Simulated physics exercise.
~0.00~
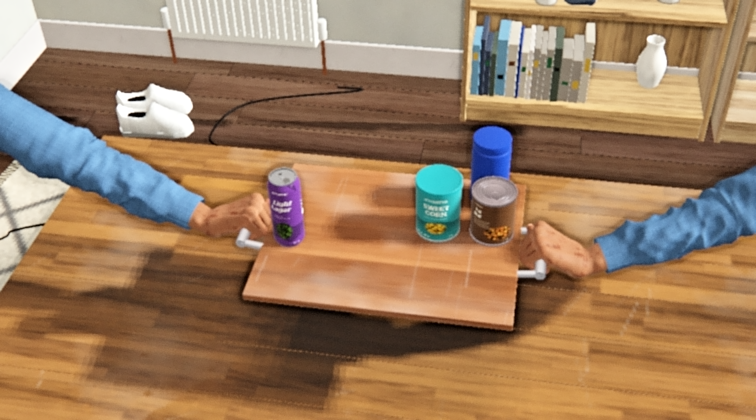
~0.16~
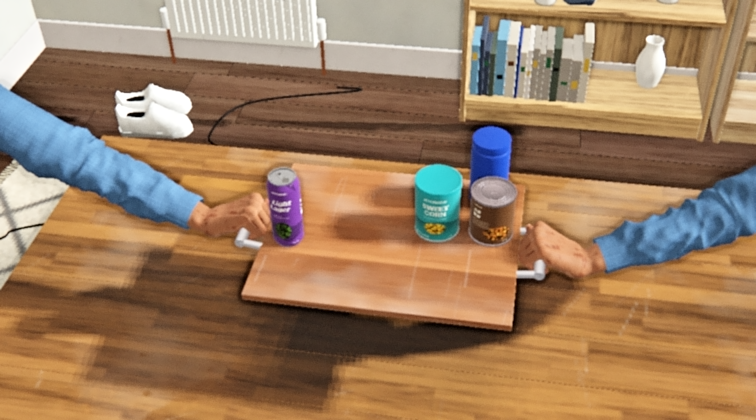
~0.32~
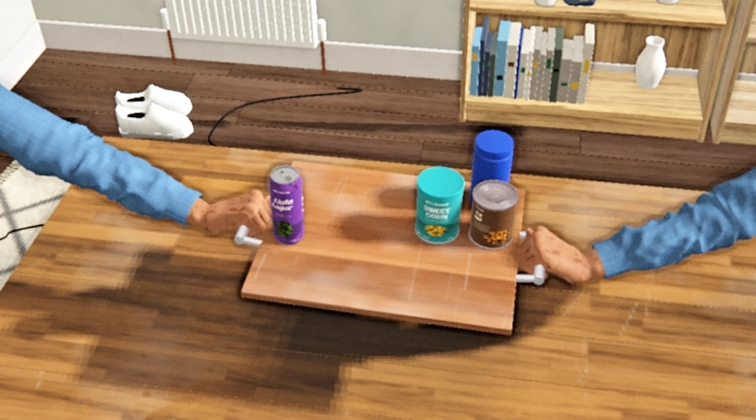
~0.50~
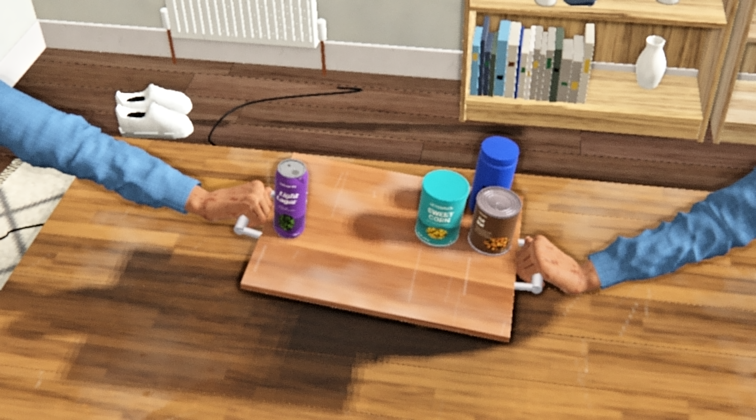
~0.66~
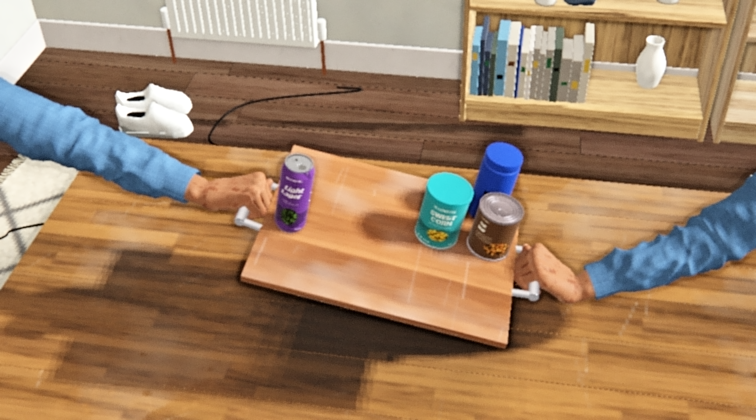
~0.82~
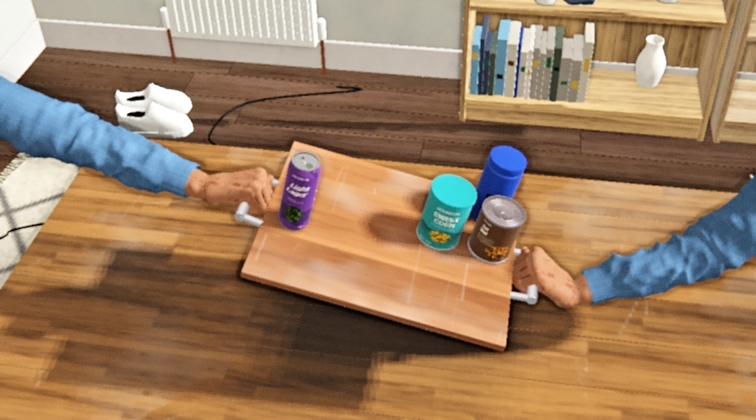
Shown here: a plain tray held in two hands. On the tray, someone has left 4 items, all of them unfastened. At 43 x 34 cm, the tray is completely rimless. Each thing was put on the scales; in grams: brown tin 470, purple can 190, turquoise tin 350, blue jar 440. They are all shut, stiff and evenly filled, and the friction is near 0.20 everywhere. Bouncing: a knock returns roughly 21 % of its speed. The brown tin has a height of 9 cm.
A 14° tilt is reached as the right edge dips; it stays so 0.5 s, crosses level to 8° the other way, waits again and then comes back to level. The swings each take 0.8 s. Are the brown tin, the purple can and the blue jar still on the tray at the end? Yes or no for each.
Brown tin - no, purple can - yes, blue jar - no.
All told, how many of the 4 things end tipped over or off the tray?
Tally: 3.
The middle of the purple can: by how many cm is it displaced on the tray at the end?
The shift is close to 32 cm.
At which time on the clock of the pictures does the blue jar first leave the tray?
I'd say around the 1.2 s mark.
After 1.42 s, tray tilted 14°, right edge down; brown tin and blue jar now off the tray; purple can moved 14 cm near (375, 214); turquoise tin moved 12 cm.
After 1.72 s, tray tilted 7°, right edge down; turquoise tin now off the tray; purple can moved 26 cm near (444, 230).
After 2.12 s, tray tilted 8°, left edge down; purple can moved 32 cm near (467, 218).
In the end (4.0 s), off the tray, brown tin, turquoise tin and blue jar; not toppled but over 5 cm from the start, purple can. At the end, from the last picture's camera, brown tin near (576, 304), purple can near (473, 228).
